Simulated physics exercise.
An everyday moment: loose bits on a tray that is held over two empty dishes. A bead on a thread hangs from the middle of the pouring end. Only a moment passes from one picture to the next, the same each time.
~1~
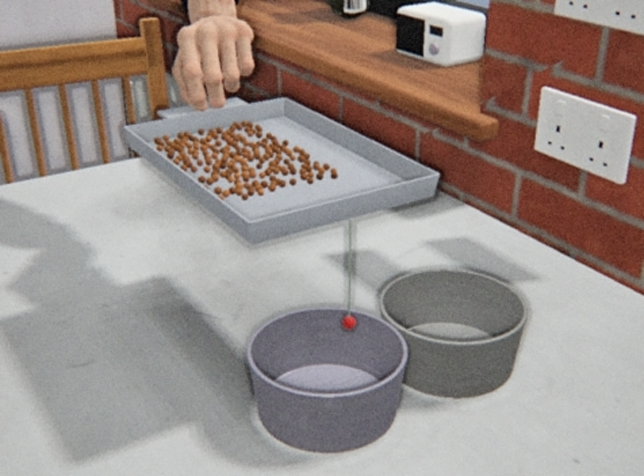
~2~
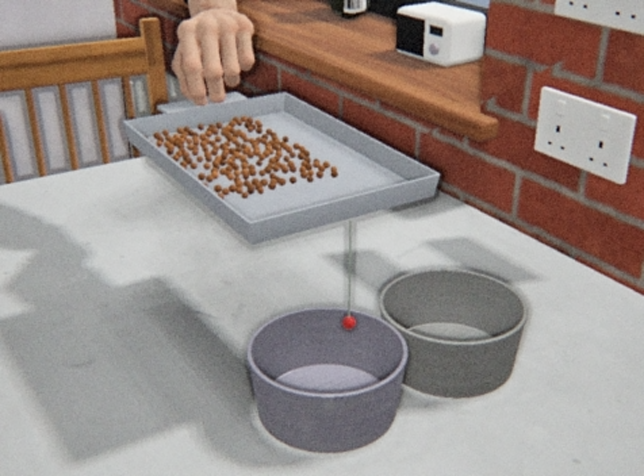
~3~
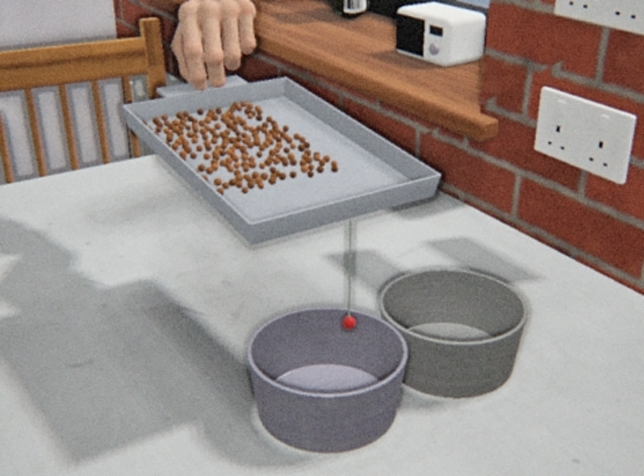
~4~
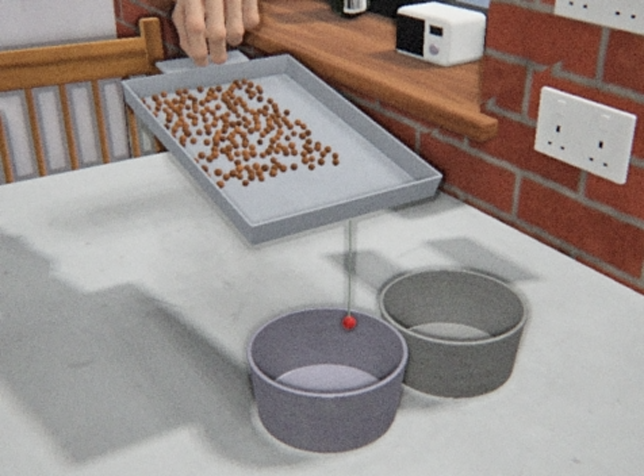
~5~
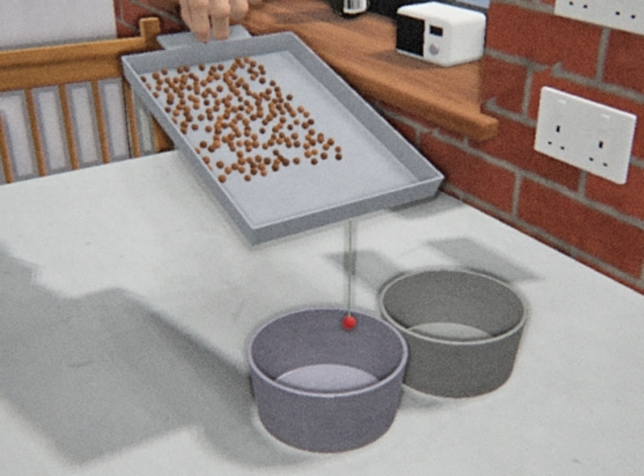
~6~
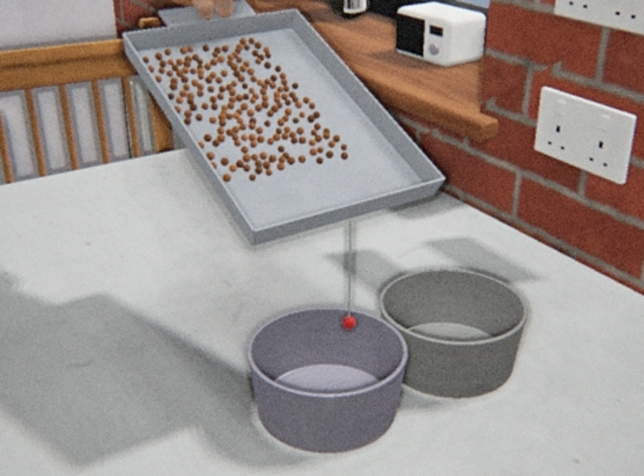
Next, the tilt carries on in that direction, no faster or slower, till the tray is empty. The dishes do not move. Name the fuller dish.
The left-hand dish gets more.
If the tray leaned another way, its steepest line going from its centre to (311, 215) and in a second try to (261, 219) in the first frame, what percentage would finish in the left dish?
About 50 and 50 per cent.
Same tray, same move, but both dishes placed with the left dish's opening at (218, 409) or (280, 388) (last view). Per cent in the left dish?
Near 20 % and 50 %.
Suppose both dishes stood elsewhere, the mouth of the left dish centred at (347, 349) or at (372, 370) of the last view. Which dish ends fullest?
First the left-hand dish, then the left dish.
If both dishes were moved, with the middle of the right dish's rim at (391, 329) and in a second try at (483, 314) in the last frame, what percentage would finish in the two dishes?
The first gives 70 %, the second 80 %.
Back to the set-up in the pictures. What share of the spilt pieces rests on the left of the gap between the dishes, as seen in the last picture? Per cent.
About 40 per cent.
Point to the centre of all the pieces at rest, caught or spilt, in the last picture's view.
Roughly at (342, 415).
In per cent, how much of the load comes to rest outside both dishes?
It comes to 40 per cent or so.
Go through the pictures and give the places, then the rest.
In the first picture, corners of the pouring end near (251, 220) and (434, 174), level; middle of the load near (232, 155), cereal balls; left dish near (371, 413); right dish near (499, 361); bead on its thread near (349, 323).
In the second picture, corners of the pouring end near (252, 221) and (435, 174), level; middle of the load near (232, 151).
In the third picture, corners of the pouring end near (252, 221) and (436, 174), tipped barely, level across its low end; middle of the load near (232, 141).
In the fourth picture, corners of the pouring end near (253, 223) and (437, 175), tipped a little, level across its low end; middle of the load near (233, 125).
In the fifth picture, corners of the pouring end near (255, 225) and (439, 176), tipped clearly, level across its low end; middle of the load near (235, 110).
In the sixth picture, corners of the pouring end near (256, 227) and (440, 177), tipped clearly, level across its low end; middle of the load near (239, 98), the whole lot on the move; left dish near (371, 413); right dish near (499, 361).
Shortly afterwards, tray tipped steeply; the bulk on the tray; near a quarter in the air.
Next, tray tipped past a quarter turn; near half on the tray; a little in the left dish; only a few in the right dish; near a quarter outside both; near a quarter in the air.
Some moments later, tray tipped past a quarter turn; near half in the left dish; only a few in the right dish; near half outside both.
In the end, tray tipped past a quarter turn; near half in the left dish; only a few in the right dish; near half outside both.
